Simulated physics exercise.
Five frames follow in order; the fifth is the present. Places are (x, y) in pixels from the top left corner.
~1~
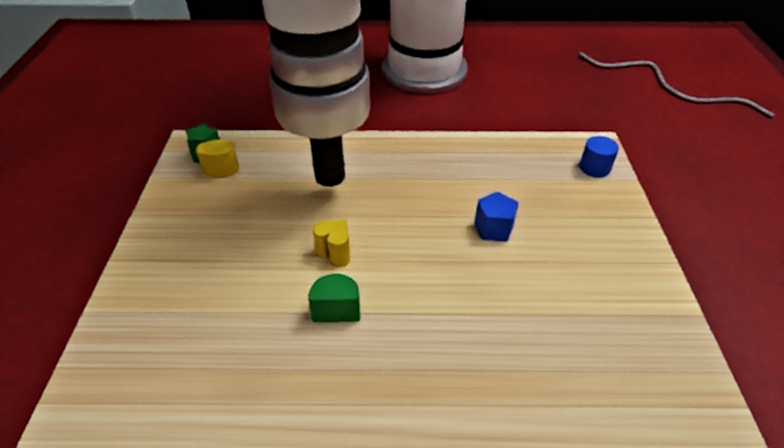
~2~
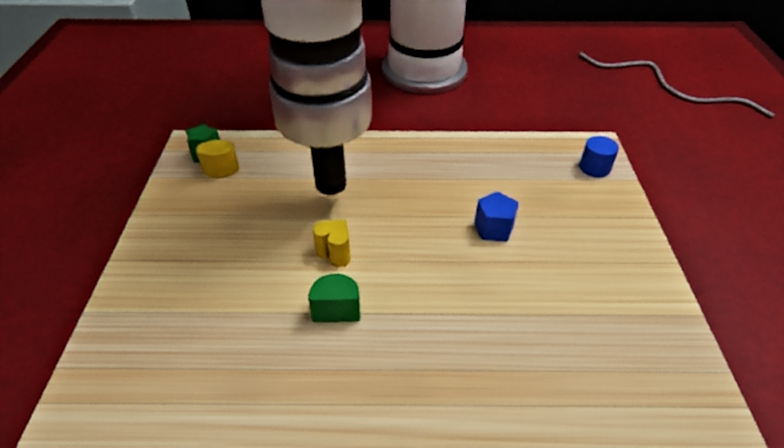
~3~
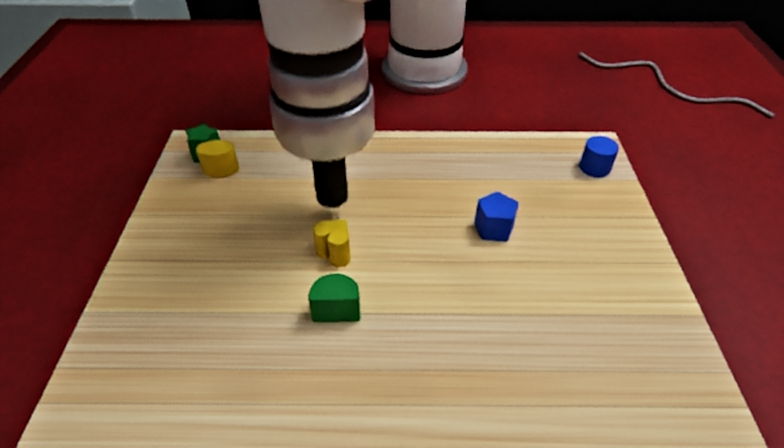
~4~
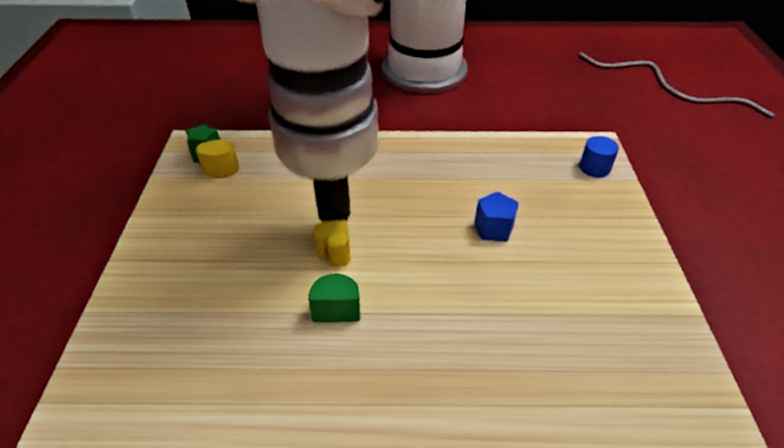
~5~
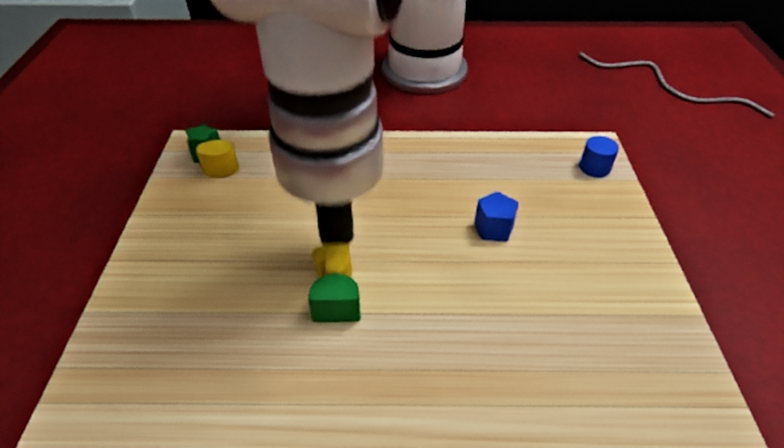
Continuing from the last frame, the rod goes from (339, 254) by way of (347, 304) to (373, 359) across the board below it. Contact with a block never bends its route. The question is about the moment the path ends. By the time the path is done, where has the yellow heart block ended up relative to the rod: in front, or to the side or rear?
Ahead of the rod.
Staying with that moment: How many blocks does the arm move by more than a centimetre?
My guess is two.
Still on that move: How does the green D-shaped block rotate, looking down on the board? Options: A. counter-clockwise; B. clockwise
The answer is B.
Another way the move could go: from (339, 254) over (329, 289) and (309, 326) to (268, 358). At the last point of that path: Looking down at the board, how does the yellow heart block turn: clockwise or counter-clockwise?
I'd predict that, seen from above, the yellow heart block rotates counter-clockwise.
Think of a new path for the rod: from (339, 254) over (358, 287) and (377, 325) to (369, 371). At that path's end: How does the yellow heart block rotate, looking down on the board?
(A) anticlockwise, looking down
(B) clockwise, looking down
The answer is B.
On the path given first. One third of the way, rod at (340, 271); yellow heart block at (339, 292); green D-shaped block at (336, 326), turned 20° clockwise.
Two thirds of the way, rod at (354, 306); yellow heart block at (352, 330); green D-shaped block at (334, 365), turned 55° clockwise.
At the end, rod at (373, 343); yellow heart block at (365, 372), turned 15° clockwise; green D-shaped block at (330, 394), turned 105° clockwise.
